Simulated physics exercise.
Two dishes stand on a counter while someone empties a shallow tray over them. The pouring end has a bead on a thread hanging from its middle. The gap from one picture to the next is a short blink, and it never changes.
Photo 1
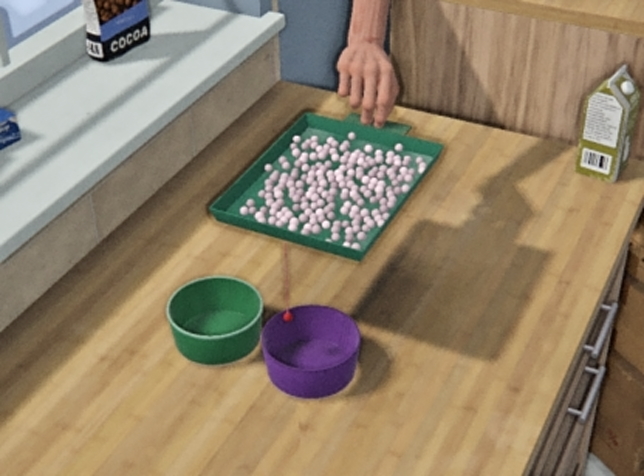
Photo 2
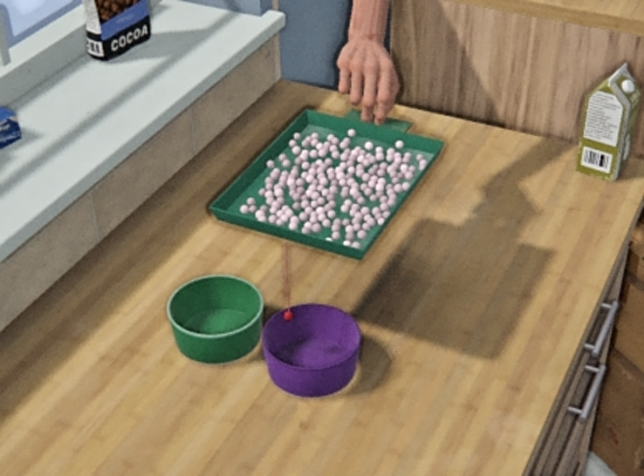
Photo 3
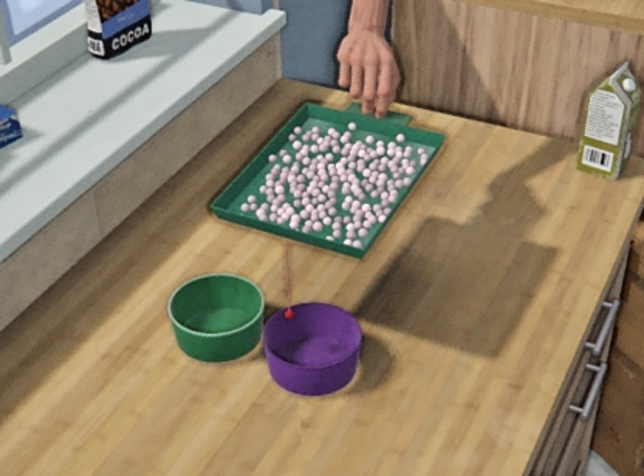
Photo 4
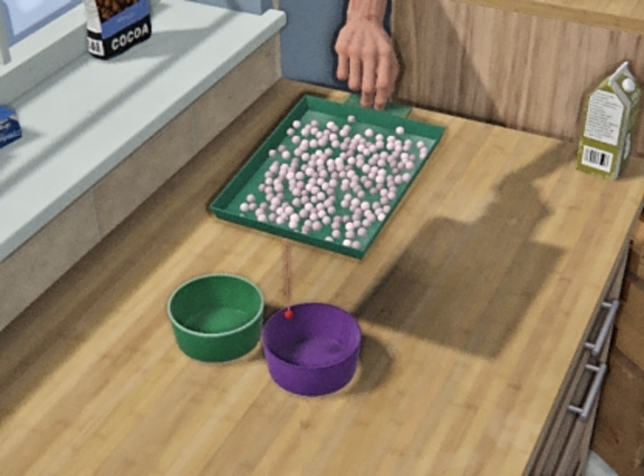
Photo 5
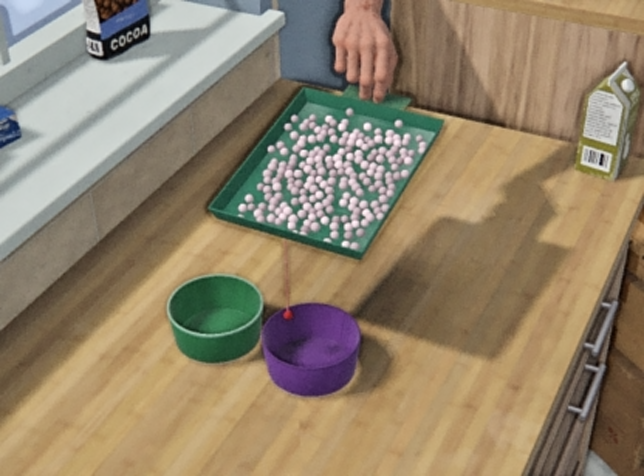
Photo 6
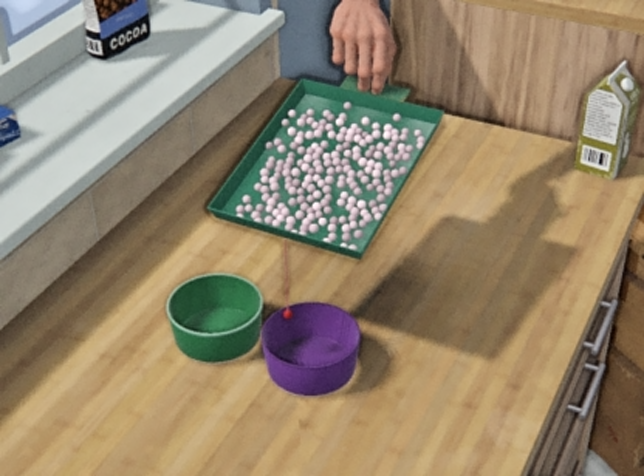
In this clip, a hand gradually raises the handle end of a green tray holding small pale pink balls, tilting it above a wooden counter, while the green bowl at left and purple bowl at right stay still.
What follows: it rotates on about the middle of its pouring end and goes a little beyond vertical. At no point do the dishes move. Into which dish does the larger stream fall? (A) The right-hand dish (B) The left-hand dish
A.
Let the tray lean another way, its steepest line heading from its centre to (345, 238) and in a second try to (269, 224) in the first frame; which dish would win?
The rightmost dish, then the leftmost dish.
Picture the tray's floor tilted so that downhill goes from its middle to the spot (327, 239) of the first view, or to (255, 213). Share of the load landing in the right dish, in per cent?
In turn, 40 percent and then 0 percent.
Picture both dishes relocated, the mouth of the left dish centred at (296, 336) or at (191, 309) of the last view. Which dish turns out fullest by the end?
The dish to the left at the first, the dish to the right at the second.
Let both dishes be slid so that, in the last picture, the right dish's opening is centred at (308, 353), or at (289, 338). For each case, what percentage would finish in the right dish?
It works out to 60 percent and then 50 percent.
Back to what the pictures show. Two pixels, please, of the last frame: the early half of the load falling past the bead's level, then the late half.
For the early half I get (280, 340), and for the late half (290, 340).
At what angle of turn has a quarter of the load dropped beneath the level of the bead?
At roughly 75°.
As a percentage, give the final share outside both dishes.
Around 60 %.
Just after the last frame, tray tipped steeply; almost all on the tray; just a few outside both; just a few in the air.
A moment on, tray tipped right over; about a tenth on the tray; roughly a quarter in the right dish; about a tenth in the left dish; roughly a third outside both; roughly a quarter in the air.
Further on, tray tipped past a quarter turn; roughly a third in the right dish; about a tenth in the left dish; roughly half outside both.
When it is over, tray tipped past a quarter turn; roughly a third in the right dish; about a tenth in the left dish; roughly half outside both.
